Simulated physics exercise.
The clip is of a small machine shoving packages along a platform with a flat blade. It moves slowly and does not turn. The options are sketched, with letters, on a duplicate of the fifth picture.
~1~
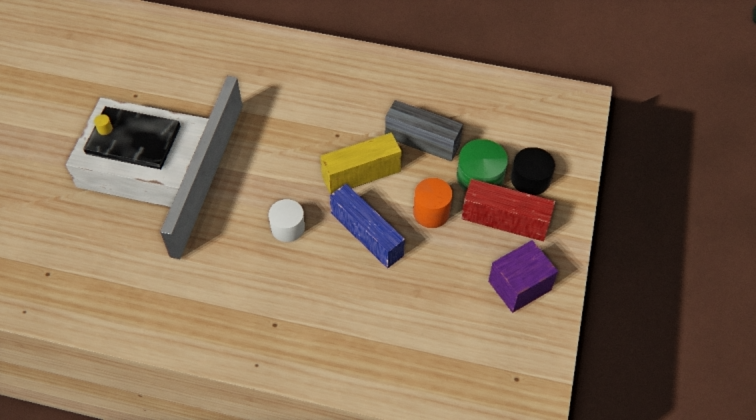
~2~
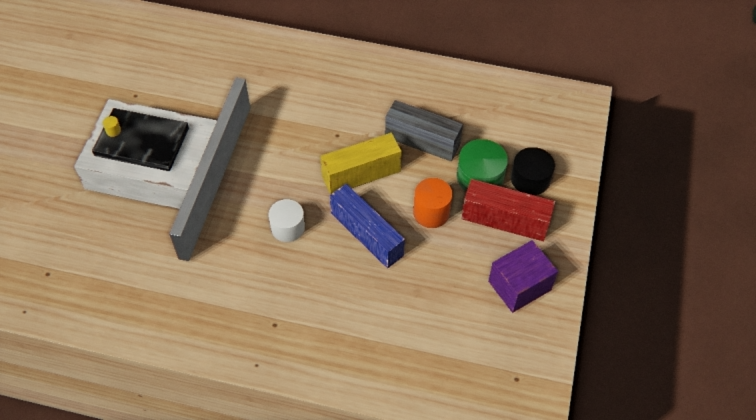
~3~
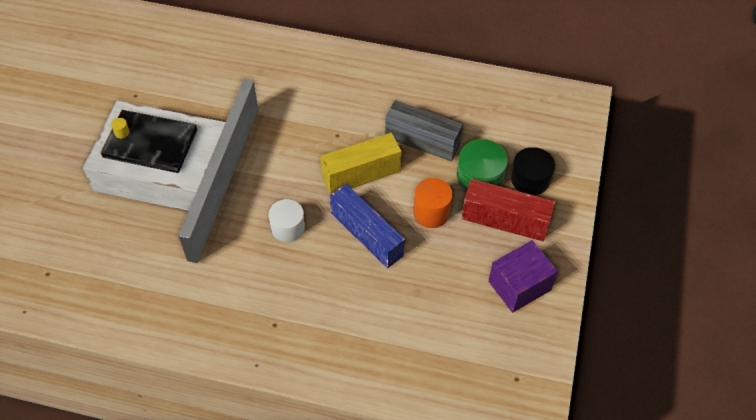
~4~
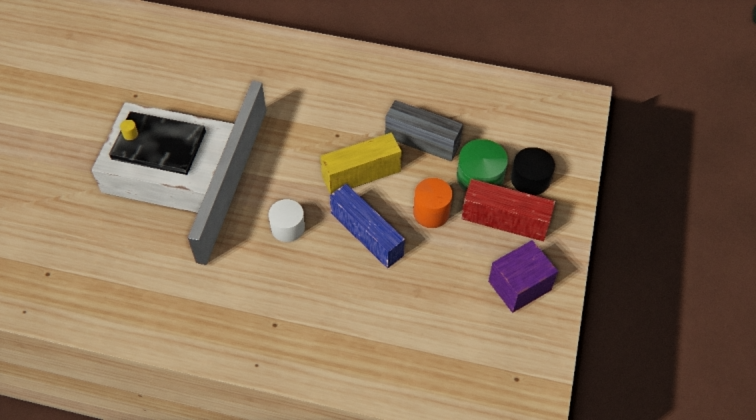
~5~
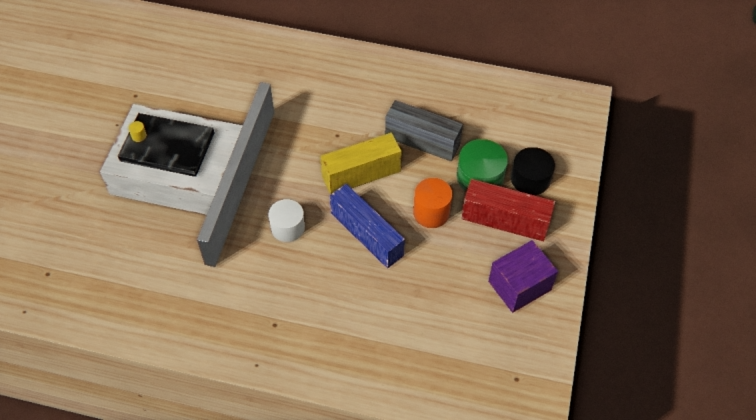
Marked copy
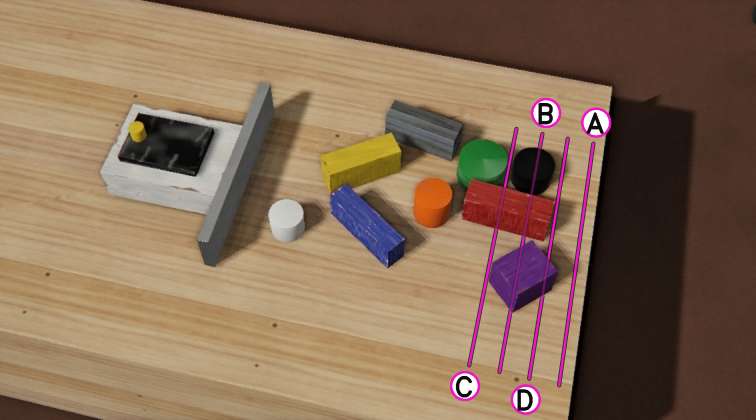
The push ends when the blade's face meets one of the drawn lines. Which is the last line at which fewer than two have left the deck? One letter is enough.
Stop at C.
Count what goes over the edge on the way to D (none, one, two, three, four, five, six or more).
In all, five.
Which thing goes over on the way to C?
The red bar goes over.
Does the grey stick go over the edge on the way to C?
No.
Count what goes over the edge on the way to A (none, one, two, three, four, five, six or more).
Six or more.
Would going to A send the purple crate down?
By then, yes.
On the marked copy, A at (578, 255); B at (523, 243); C at (495, 238); D at (550, 249).
Taking C. A third of the way, robot (262, 163); white canister (339, 237); yellow bar (381, 164).
Two thirds of the way, robot (354, 181); red bar (531, 215); grey stick (481, 131).
When it is over, robot (427, 196); red bar over the edge; black canister (595, 171); one fallen.
As for the rest, A drops eight; B drops three; D drops five.
